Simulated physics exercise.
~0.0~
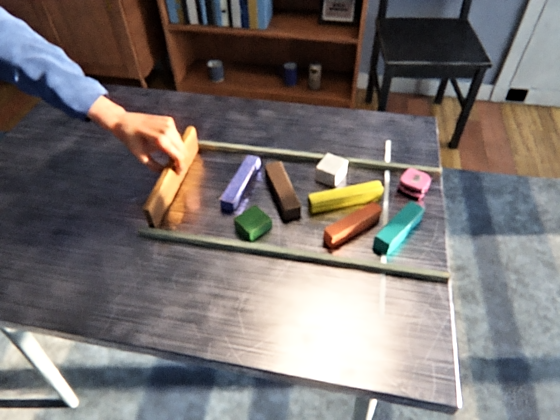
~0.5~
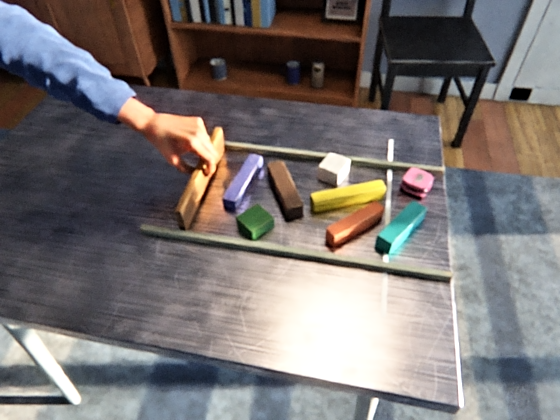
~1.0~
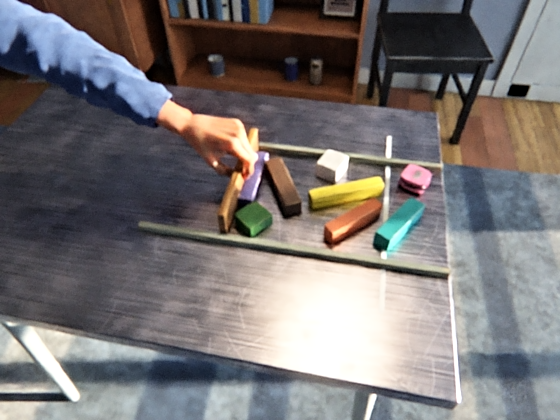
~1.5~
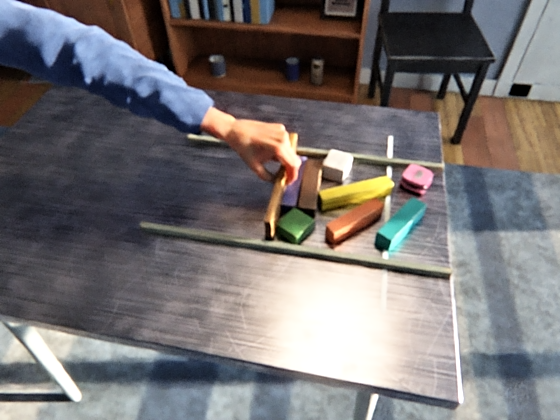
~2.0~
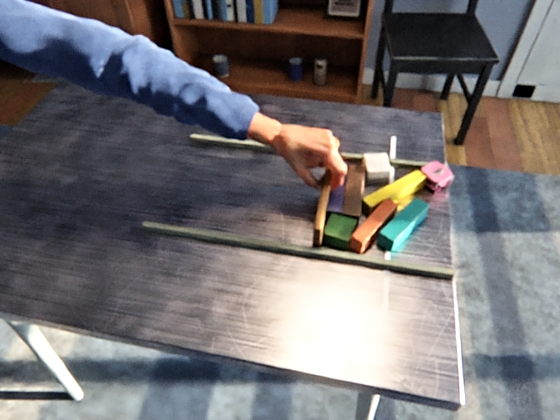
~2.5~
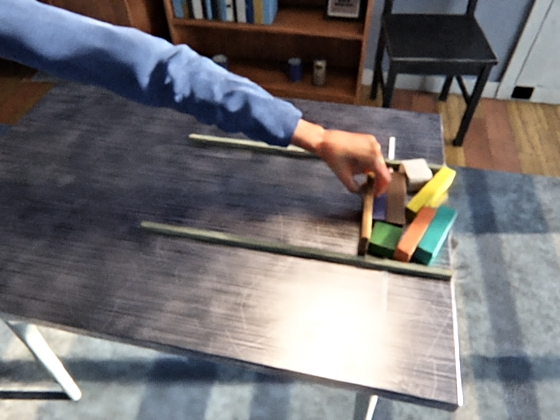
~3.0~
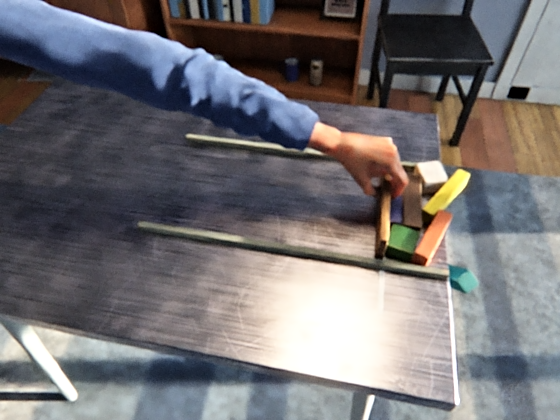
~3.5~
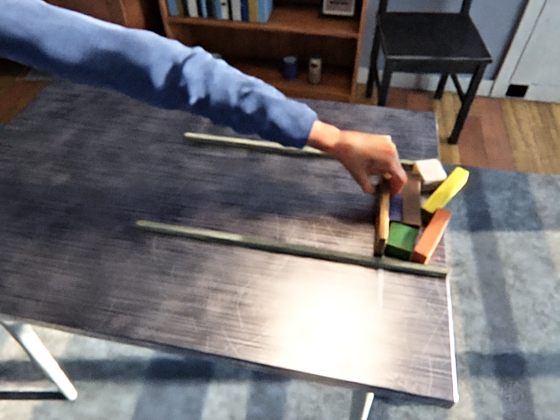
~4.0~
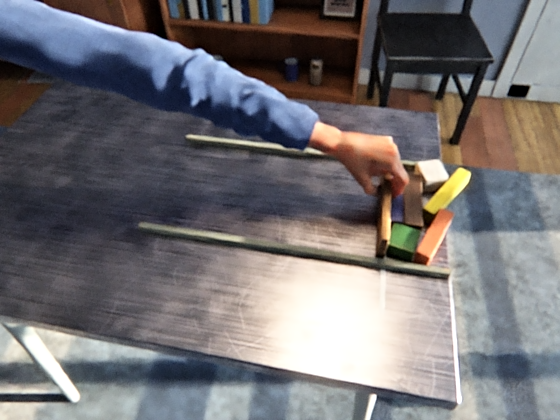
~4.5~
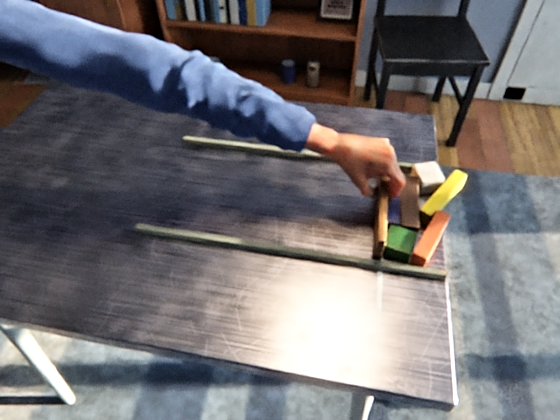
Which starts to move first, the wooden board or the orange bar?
The wooden board starts to move first, pushed by the hand. The orange bar shifts only later, once the blocks have bunched up ahead of the board.
